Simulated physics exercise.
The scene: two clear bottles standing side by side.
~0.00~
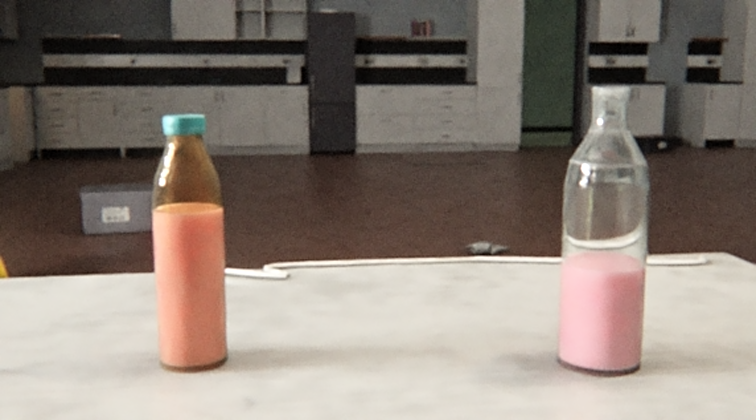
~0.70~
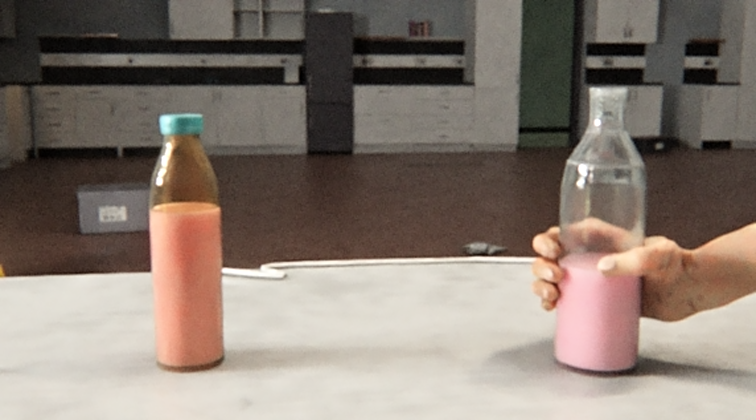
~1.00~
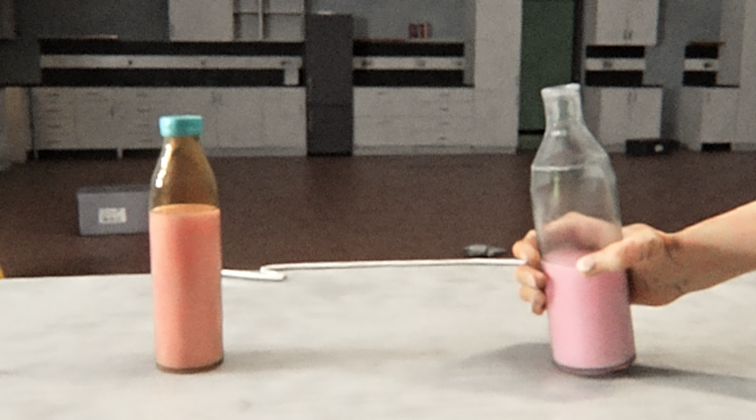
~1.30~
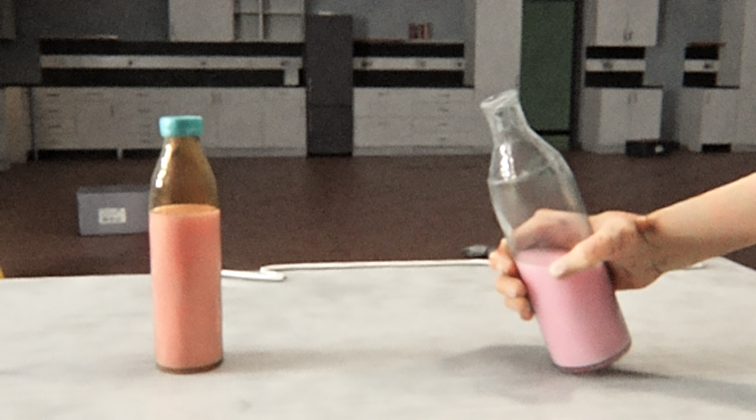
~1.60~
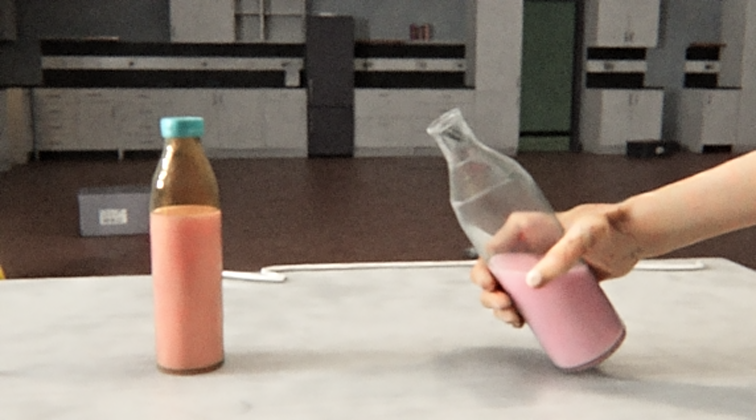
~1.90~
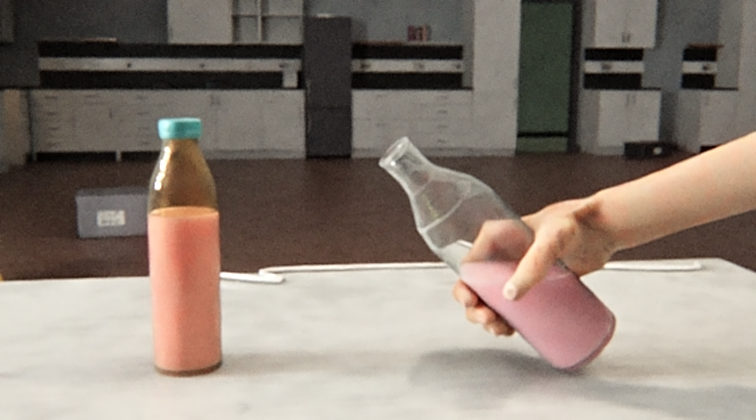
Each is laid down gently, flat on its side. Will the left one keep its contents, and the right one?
Left: It keeps it in. Right: It leaks.
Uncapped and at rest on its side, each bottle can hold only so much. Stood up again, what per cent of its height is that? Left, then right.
About 22 and 22 per cent.
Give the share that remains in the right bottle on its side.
Roughly 65 per cent.
By 2.6 s, the right bottle is nearly down; right bottle, dry at the neck.
By 3.6 s, the right bottle lies flat; right bottle, some has come out.
By 6.5 s, both lie flat; right bottle, some has come out; left bottle, dry at the neck.
